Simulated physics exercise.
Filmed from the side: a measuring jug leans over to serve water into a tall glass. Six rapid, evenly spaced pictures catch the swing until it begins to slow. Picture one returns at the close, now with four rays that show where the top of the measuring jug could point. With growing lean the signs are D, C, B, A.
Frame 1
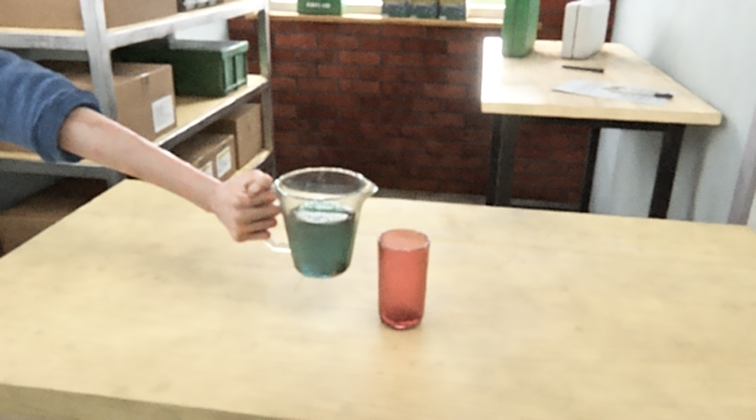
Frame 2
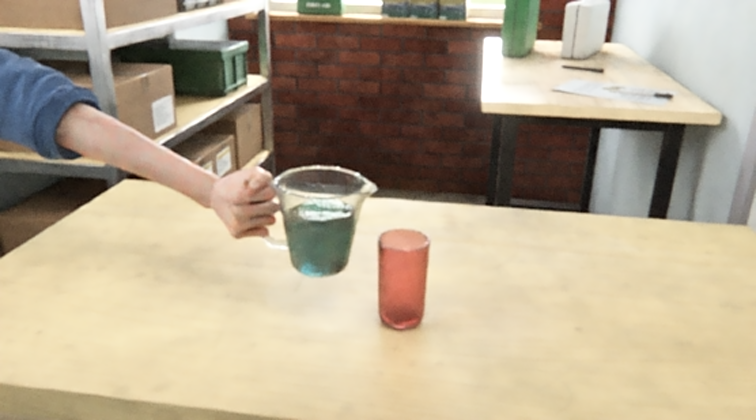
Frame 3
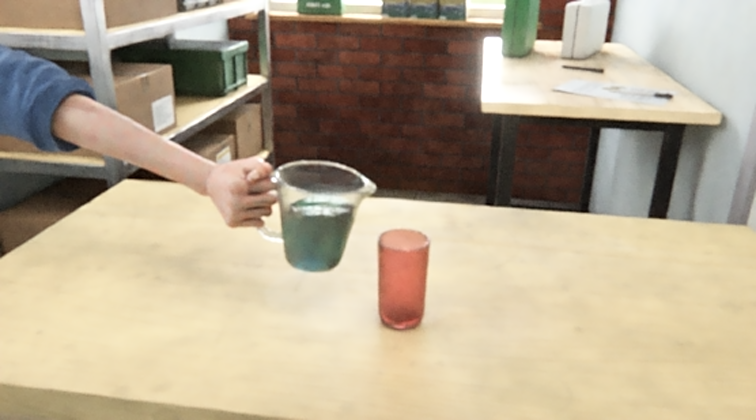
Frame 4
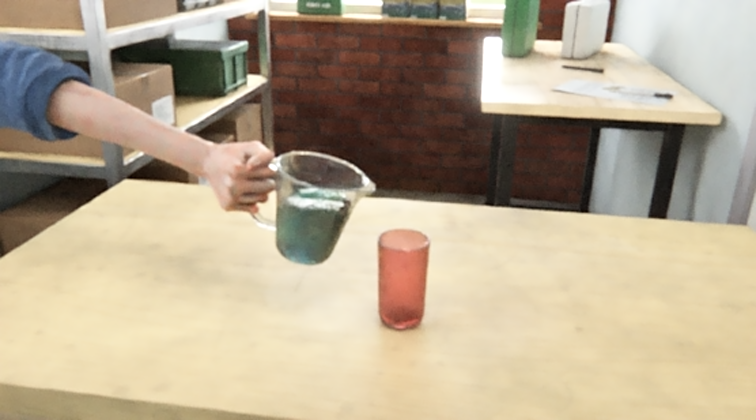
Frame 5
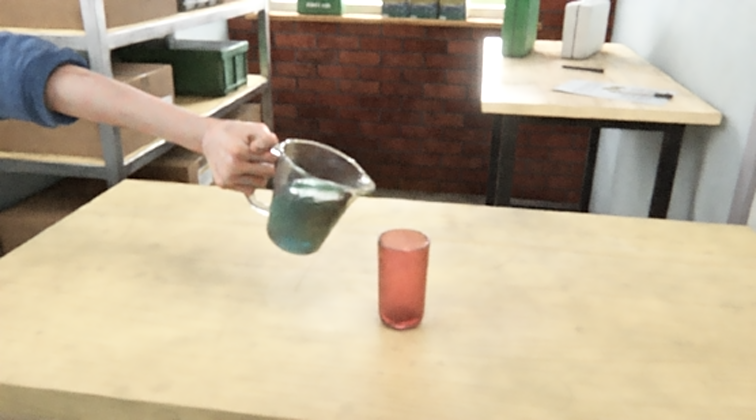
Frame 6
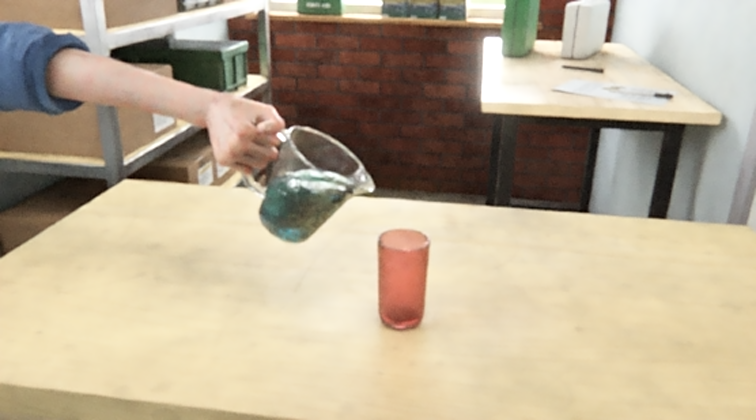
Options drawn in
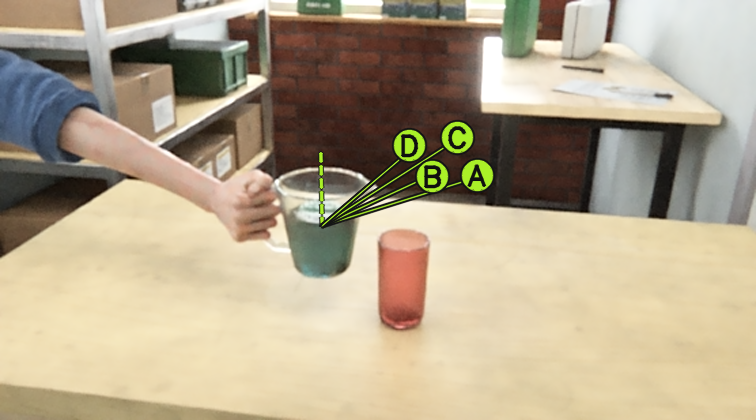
The clip opens with a hand at the left holding a clear jug of blue-green liquid upright above a wooden table, beside a tall red glass. The hand then rises slightly and tilts the jug steadily rightward, the liquid shifting toward the spout while the glass stays still and nothing pours out.
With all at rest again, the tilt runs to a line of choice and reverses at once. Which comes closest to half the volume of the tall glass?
The best line is B.
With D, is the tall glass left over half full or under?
Under.
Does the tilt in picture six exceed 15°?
Yes.
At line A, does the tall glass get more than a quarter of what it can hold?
Yes, it does.
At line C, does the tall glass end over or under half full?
Under half.
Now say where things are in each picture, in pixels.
Upright, lip at (375, 189); rim of the tall glass round (404, 239); nothing has left yet, in the first frame.
Upright, lip at (375, 189); nothing has left yet, in the second frame.
Tipped about 6°, lip at (374, 189); nothing has left yet, in the third frame.
Tipped about 14°, lip at (374, 189); nothing has left yet, in the fourth frame.
Tipped about 23°, lip at (374, 189); nothing has left yet, in the fifth frame.
Tipped about 32°, lip at (373, 189); nothing has left yet, in the sixth frame.
On the marked copy, A at (461, 182); B at (415, 182); C at (443, 147); D at (399, 159).
If A is chosen, the tall glass ends with about 76 % of what it can hold.
If B is chosen, the tall glass ends with about 52 % of what it can hold.
If C is chosen, the tall glass ends with about 31 % of what it can hold.
If D is chosen, the tall glass ends with about 15 % of what it can hold.
